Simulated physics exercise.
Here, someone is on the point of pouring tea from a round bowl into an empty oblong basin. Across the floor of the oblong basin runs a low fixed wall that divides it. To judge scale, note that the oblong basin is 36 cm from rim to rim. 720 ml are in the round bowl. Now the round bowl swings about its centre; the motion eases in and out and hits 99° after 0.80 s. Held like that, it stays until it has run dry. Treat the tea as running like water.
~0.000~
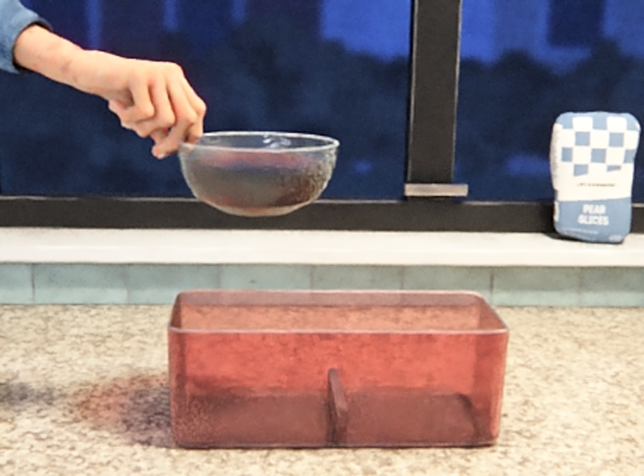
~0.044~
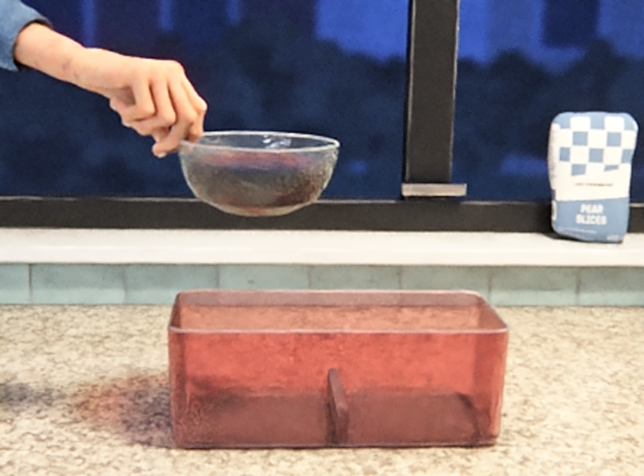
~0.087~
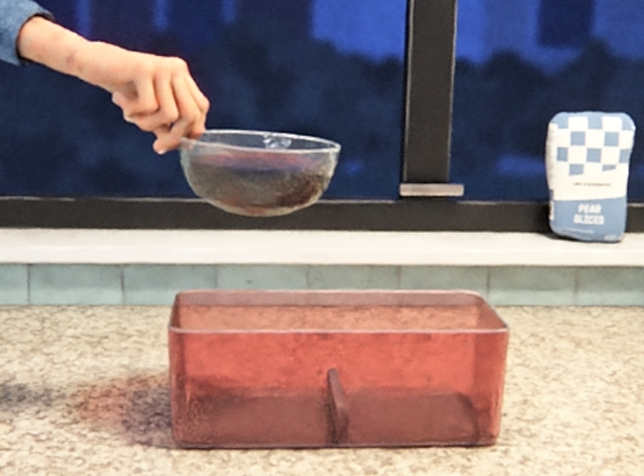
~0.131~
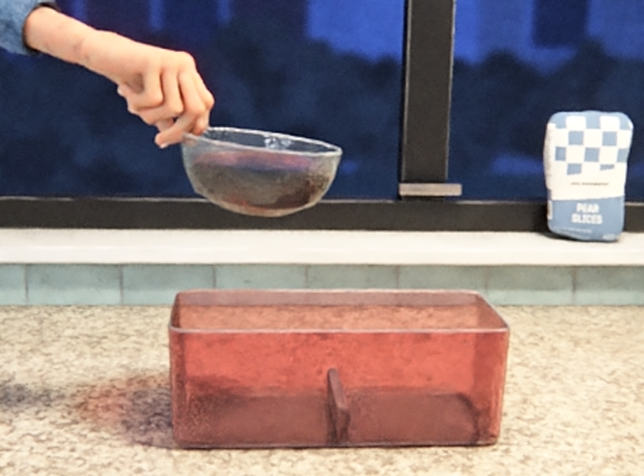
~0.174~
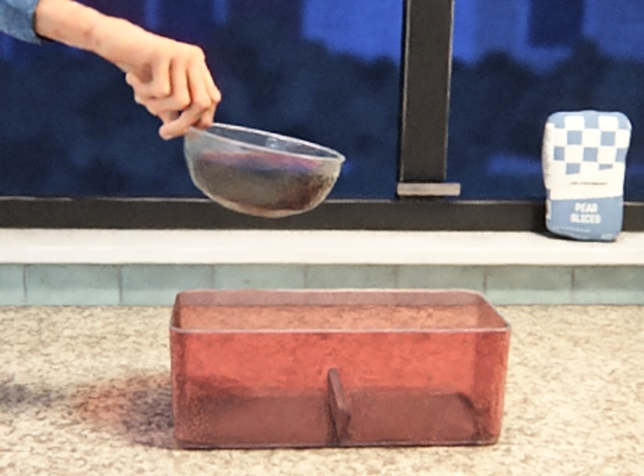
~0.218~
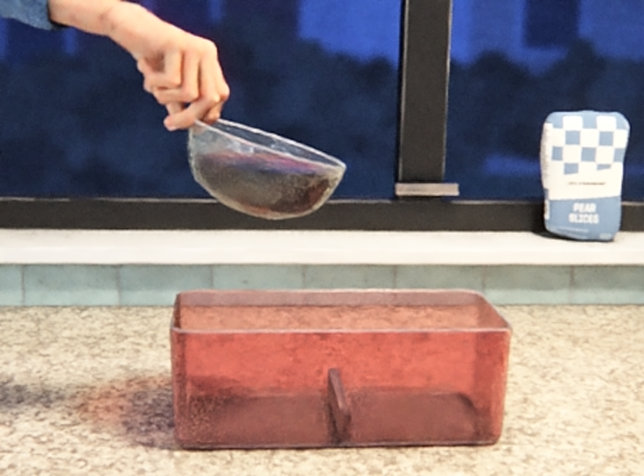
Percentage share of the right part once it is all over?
79 per cent.
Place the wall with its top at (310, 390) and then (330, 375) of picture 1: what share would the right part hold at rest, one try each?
The first gives near 85 per cent and the second near 90 per cent.
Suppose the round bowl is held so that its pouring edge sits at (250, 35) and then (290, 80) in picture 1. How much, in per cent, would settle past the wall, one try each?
The first try gives 30 percent and the second 60 percent.
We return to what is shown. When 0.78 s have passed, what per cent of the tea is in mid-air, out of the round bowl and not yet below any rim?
Some 7 per cent.
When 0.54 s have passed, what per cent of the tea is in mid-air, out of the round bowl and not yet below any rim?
Near 48 in a hundred.
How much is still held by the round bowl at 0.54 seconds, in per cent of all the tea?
Close to 34 percent of the liquid remains at that time.
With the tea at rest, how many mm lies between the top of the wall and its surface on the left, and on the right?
About 28 mm left, about 10 mm right.
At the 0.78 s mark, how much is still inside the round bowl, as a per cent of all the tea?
Remaining share: Approx. 3 %.
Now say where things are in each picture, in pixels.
The first frame shows tilt 0°; pouring edge (337, 144); surface from (184, 162) to (330, 165); the oblong basin's rim runs from (173, 311) to (494, 312); the wall's top is at (338, 391).
The second frame shows tilt 1°; pouring edge (337, 145); surface from (184, 162) to (330, 165).
The third frame shows tilt 3°; pouring edge (338, 148); surface from (185, 160) to (331, 166).
The fourth frame shows tilt 6°; pouring edge (340, 152); surface from (187, 159) to (332, 167).
The fifth frame shows tilt 11°; pouring edge (342, 159); surface from (189, 157) to (335, 169).
The sixth frame shows tilt 17°; pouring edge (343, 167); surface from (192, 157) to (339, 170).
By 0.54 s the tilt is 76° and 35 per cent is still to pour, 0 is left of the wall and 16 right of it.
By 0.78 s the tilt is 99° and 3 per cent is still to pour, 14 is left of the wall and 77 right of it.
By 1.03 s the tilt is 99° and 0 per cent is still to pour, 19 is left of the wall and 80 right of it.
By 1.30 s the tilt is 99° and 0 per cent is still to pour, 20 is left of the wall and 79 right of it.
At rest 20 per cent lies left of the wall, 79 right of it and 1 outside.
